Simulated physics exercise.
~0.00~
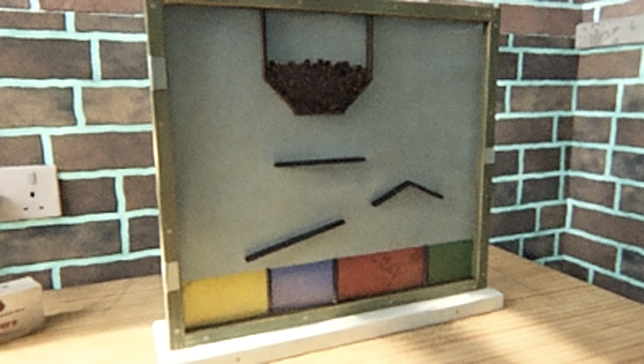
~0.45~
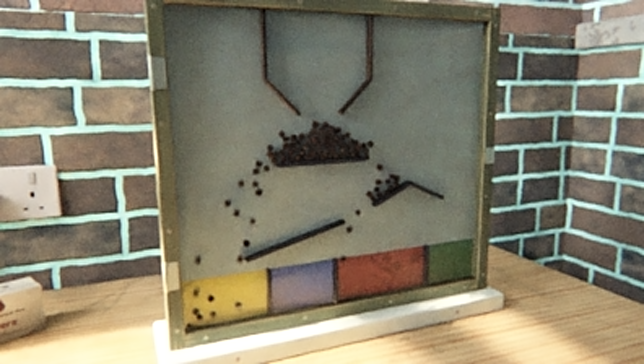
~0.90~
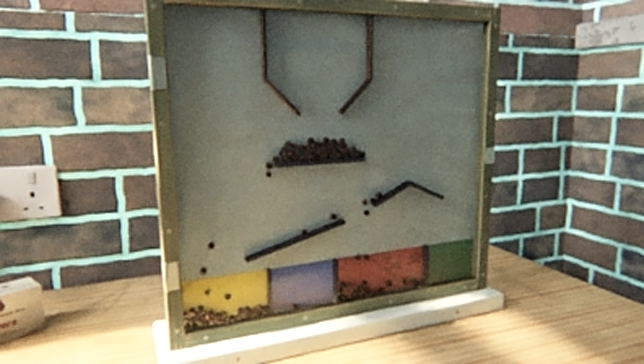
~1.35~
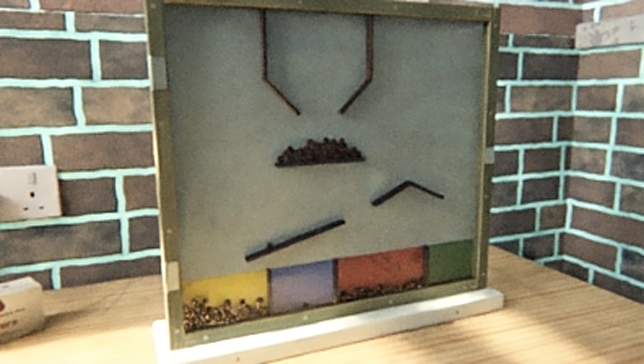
Dark beads sit packed in a hopper at the top of an upright, clear-fronted case, which stands on a wooden surface before brick walls and is seen by a still camera from the front. Below are a flat ledge, a sloping ledge at left, a small peaked ledge at right, and yellow, blue, red and green bins. The hopper opens and the beads pour onto the flat ledge, heaping up and spilling off both sides. They bounce and roll down past the lower ledges. Finally, many rest in the yellow bin, fewer in the red, and a mound stays on the flat ledge, while blue and green look empty.
